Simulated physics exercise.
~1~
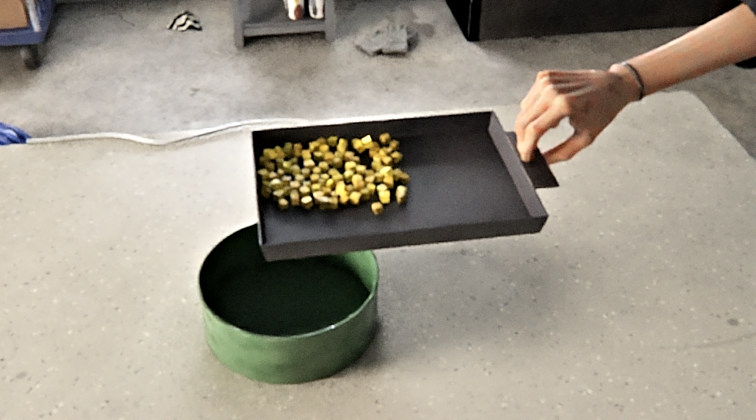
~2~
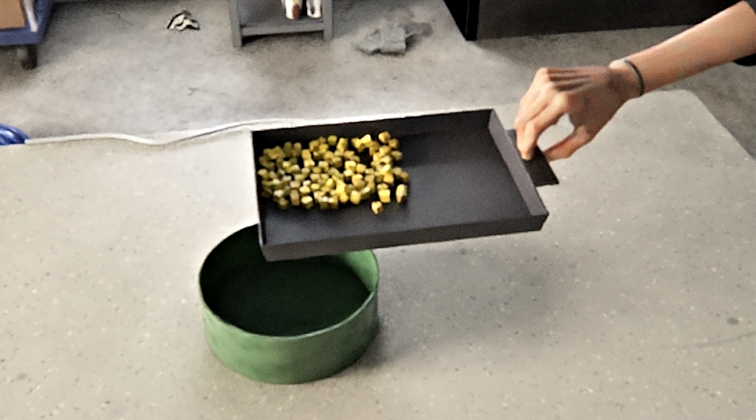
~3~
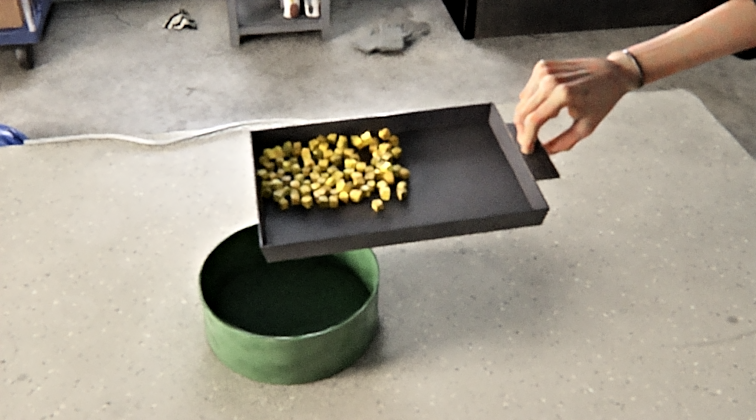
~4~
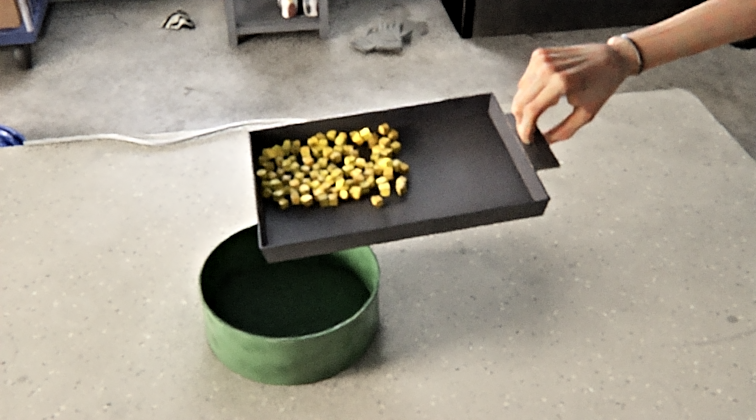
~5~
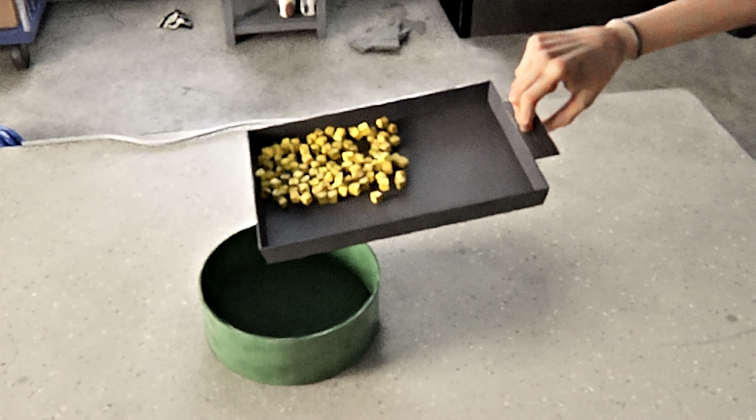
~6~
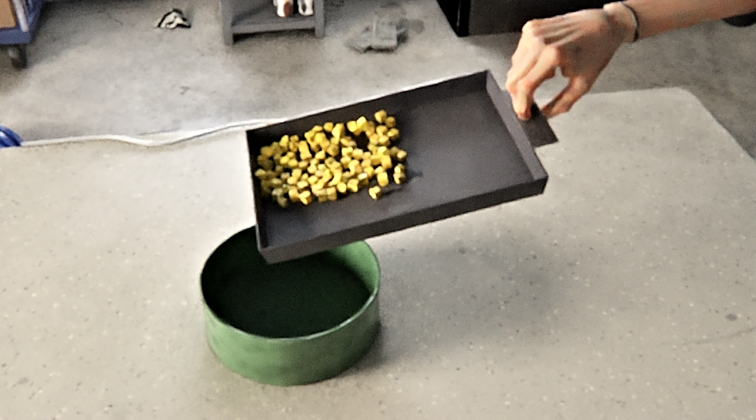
On a speckled grey tabletop, a hand held a dark tray of small yellow chunks above a round green pot, then gradually raised the tray's right end while the chunks barely moved.
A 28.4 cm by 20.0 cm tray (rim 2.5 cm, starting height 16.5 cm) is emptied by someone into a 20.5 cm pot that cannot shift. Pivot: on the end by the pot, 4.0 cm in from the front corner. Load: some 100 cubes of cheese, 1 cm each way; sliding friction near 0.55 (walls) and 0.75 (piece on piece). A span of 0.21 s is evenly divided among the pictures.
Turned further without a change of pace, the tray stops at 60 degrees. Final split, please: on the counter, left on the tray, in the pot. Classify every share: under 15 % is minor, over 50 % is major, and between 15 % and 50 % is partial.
Counter: Minor, tray: Major, pot: Minor.
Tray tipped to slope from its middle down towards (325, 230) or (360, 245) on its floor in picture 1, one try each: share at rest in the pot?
About 0 per cent on the first try and 0 per cent on the second.
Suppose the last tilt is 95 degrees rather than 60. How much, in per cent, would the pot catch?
You'd end up with some 35 % in the pot.
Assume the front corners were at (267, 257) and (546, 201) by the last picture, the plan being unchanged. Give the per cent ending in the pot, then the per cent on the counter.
Split: Pot = 0, counter = 40.
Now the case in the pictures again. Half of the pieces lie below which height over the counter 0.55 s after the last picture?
Roughly 20 centimetres, give or take.
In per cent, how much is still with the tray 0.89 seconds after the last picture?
Close to 95 in a hundred parts of the load.
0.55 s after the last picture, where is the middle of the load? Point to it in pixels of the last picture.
Load centre est.: (272, 161) px.
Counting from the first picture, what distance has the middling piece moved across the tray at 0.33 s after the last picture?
It has moved some 1 cm from its start.
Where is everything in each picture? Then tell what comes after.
In the first frame, tray tilt 0 degrees, front corners at (265, 241) and (542, 214); middle of the pieces at (333, 174); pot at (289, 272).
In the second frame, tray tilt 1 degrees, front corners at (266, 242) and (543, 212); middle of the pieces at (333, 174).
In the third frame, tray tilt 2 degrees, front corners at (266, 243) and (543, 206); middle of the pieces at (333, 172).
In the fourth frame, tray tilt 5 degrees, front corners at (265, 244) and (544, 197), lowest corner left front; middle of the pieces at (332, 169).
In the fifth frame, tray tilt 8 degrees, front corners at (265, 245) and (543, 186), lowest corner left front; middle of the pieces at (331, 166).
In the sixth frame, tray tilt 11 degrees, front corners at (264, 246) and (542, 175), lowest corner left front; middle of the pieces at (330, 163); pot at (290, 274).
Then, 0.33 s after the last picture, tilt 35 degrees; the tray holds 100 %, the pot 0 %.
Then, 0.55 s after the last picture, tilt 51 degrees; the tray holds 100 %, the pot 0 %.
Then, 0.89 s after the last picture, tilt 60 degrees; the tray holds 95 %, the pot 0 %.
In the end, counter 5 %, tray 95 %, pot 0 %.
